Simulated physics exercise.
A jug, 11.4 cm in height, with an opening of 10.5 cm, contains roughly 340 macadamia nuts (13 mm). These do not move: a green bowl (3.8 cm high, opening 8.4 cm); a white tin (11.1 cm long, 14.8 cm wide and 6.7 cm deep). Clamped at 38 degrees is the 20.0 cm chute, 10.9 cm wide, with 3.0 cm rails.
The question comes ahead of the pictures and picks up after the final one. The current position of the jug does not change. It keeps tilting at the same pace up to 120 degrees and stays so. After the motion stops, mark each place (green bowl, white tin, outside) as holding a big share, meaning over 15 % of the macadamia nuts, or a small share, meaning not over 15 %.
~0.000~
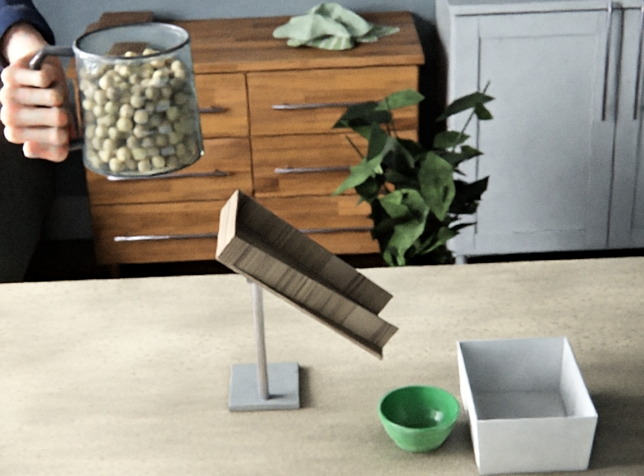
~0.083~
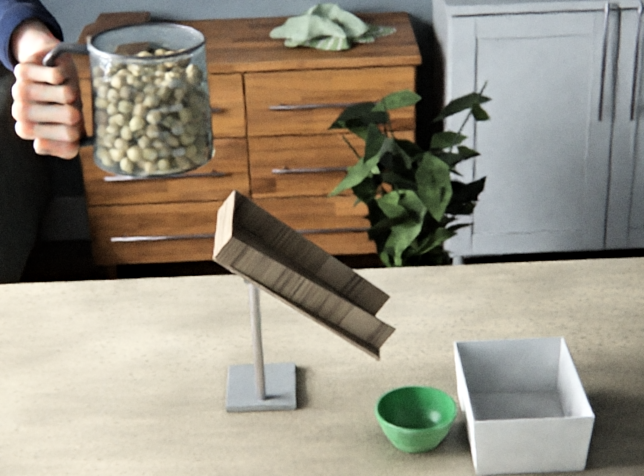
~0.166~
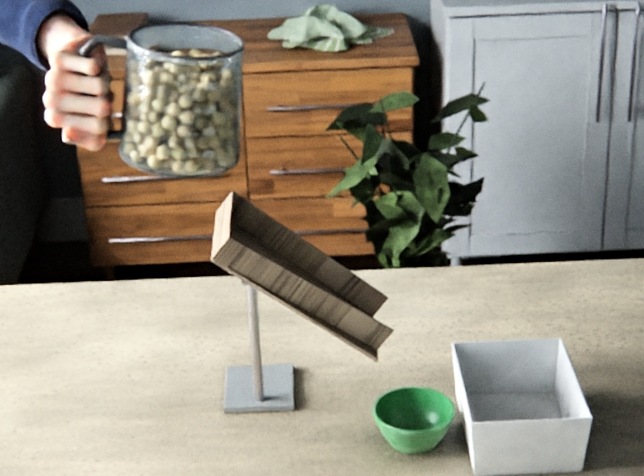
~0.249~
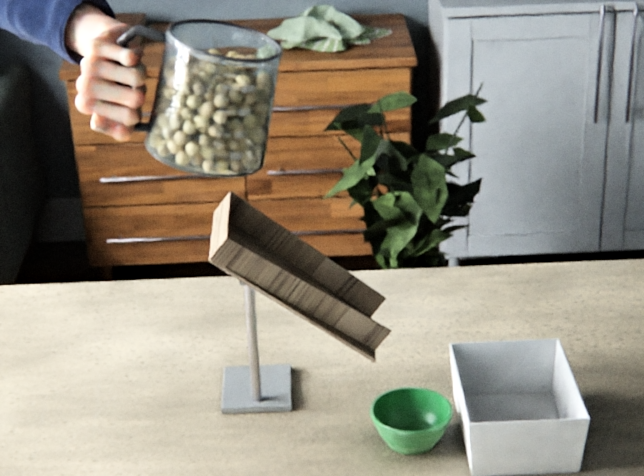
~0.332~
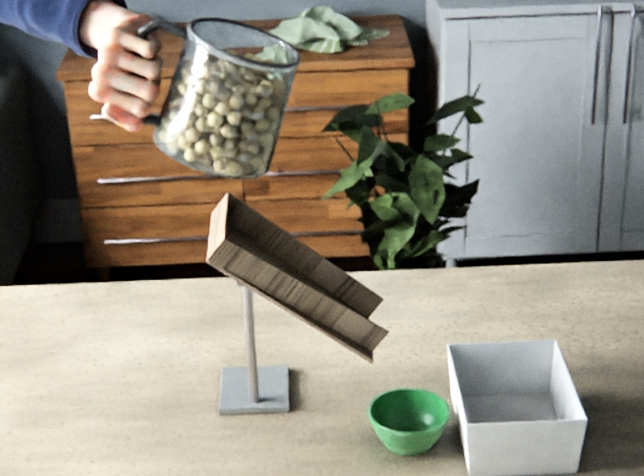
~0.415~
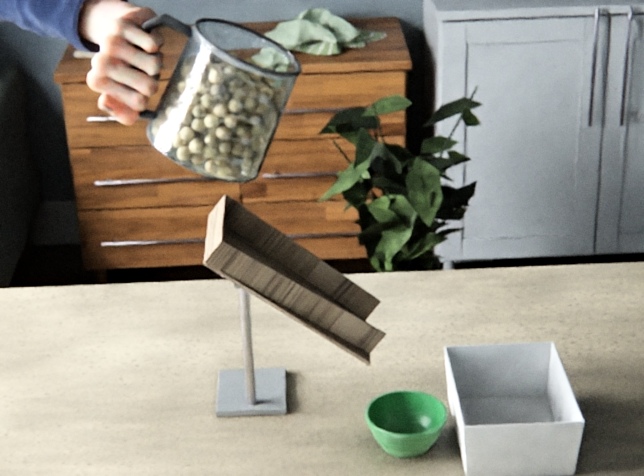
Green bowl: Big share; white tin: Big share; outside: Big share.
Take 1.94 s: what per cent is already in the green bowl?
At that point, some 15 in a hundred have made it.
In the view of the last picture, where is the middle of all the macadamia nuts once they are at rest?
Around (434, 431).
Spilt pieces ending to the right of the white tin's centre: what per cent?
About 0 per cent.
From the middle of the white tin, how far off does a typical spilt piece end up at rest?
Roughly 16 cm from the centre.
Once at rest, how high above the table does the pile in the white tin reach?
I'd put it near 3.0 cm.
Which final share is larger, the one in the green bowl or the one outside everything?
More finishes outside everything.
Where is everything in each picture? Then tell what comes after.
In the first picture, jug at (136, 76); tilt 0 degrees; moved 0.0 cm; lip at (188, 38); top of the load at (138, 60); green bowl at (419, 407); white tin at (524, 377).
In the second picture, jug at (149, 76); tilt 2 degrees; moved 1.5 cm; lip at (203, 40); top of the load at (151, 60).
In the third picture, jug at (184, 77); tilt 8 degrees; moved 4.8 cm; low side right; lip at (242, 45); top of the load at (217, 59).
In the fourth picture, jug at (219, 76); tilt 14 degrees; moved 8.0 cm; low side right; lip at (280, 51); top of the load at (232, 58).
In the fifth picture, jug at (235, 76); tilt 20 degrees; moved 9.5 cm; low side right; lip at (298, 58); top of the load at (235, 59).
In the sixth picture, jug at (234, 79); tilt 26 degrees; moved 9.5 cm; low side right; lip at (299, 67); top of the load at (231, 59); green bowl at (406, 412); white tin at (511, 382). It turns about 70 degrees a second.
After 0.87 s, tilt 58 degrees; jug 100 %; middle of all pieces near (215, 108).
After 1.25 s, tilt 86 degrees; jug 100 %; middle of all pieces near (216, 107).
Then, at 1.60 s, tilt 111 degrees; jug 75 %, slope 20 %; middle of all pieces near (250, 150).
After 1.94 s, tilt 120 degrees; jug 20 %, green bowl 15 %, white tin 10 %, outside 10 %, slope 35 %, in the air 10 %; middle of all pieces near (364, 310).
At rest (3.3 s), jug 0 %, green bowl 25 %, white tin 30 %, outside 45 %, slope 0 %.
